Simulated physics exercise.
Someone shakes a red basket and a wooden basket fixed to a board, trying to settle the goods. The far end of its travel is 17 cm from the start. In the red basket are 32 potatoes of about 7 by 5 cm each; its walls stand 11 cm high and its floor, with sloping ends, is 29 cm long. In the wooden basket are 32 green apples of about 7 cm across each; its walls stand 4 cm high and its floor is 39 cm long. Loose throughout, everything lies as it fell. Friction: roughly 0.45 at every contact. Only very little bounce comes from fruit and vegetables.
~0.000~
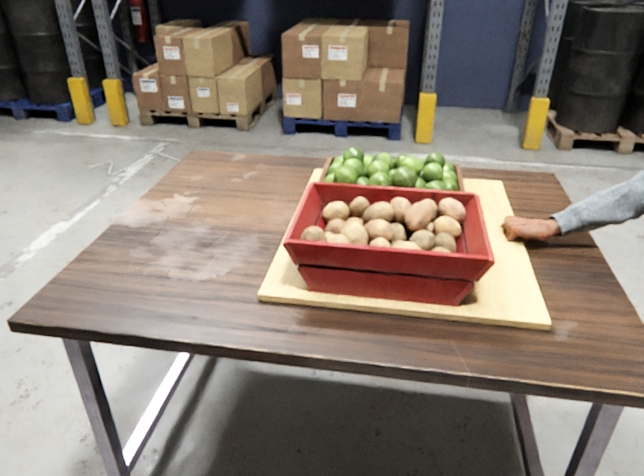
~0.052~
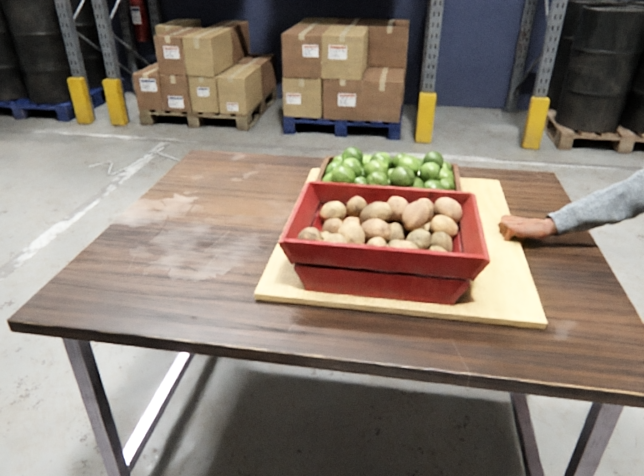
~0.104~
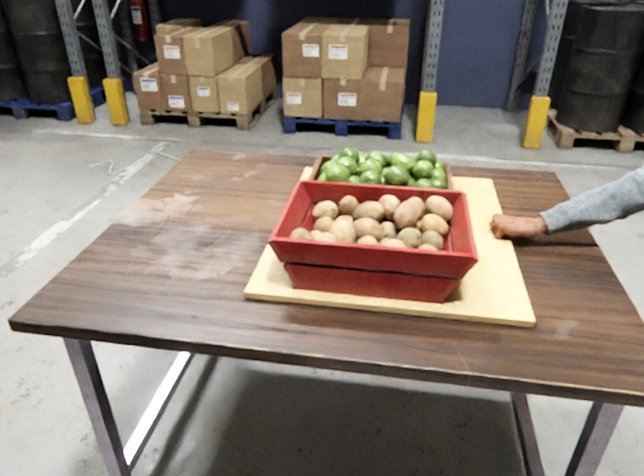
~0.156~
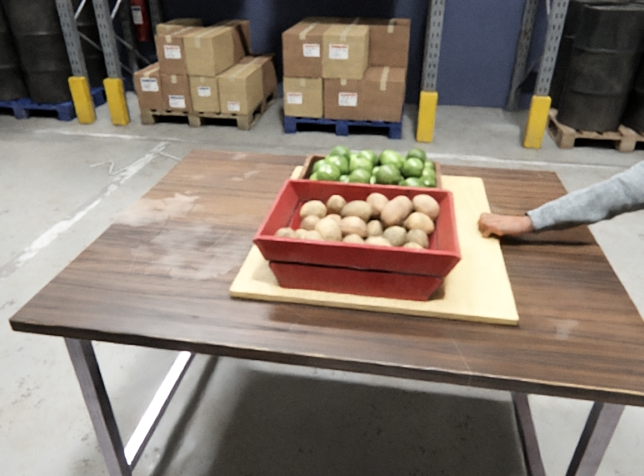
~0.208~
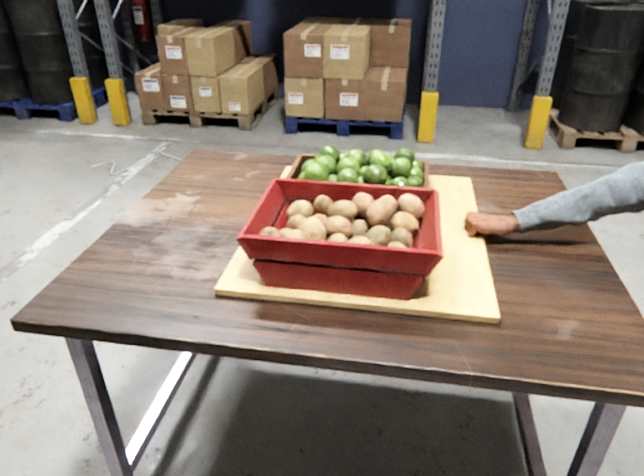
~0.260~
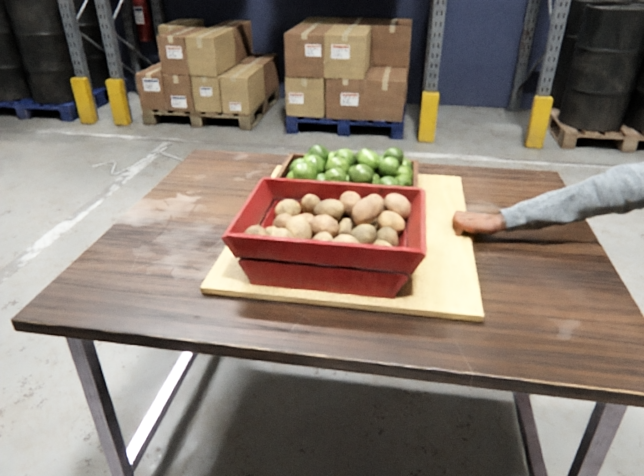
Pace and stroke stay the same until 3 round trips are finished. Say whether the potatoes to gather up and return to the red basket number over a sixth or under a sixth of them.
Spilled share: Below one sixth.
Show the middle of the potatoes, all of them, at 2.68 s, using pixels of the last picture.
Middle approx. (400, 242).
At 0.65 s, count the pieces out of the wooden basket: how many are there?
Count for the wooden basket: Roughly 0.
After 0.65 s, 0 of 32 out of the red basket and 0 of 32 out of the wooden basket.
After 1.13 s, 0 of 32 out of the red basket and 0 of 32 out of the wooden basket.
After 1.81 s, 0 of 32 out of the red basket and 3 of 32 out of the wooden basket.
When it is over (at 2.68 s), 0 of 32 out of the red basket and 4 of 32 out of the wooden basket. Asked share, 0 of 32, 0 per cent.
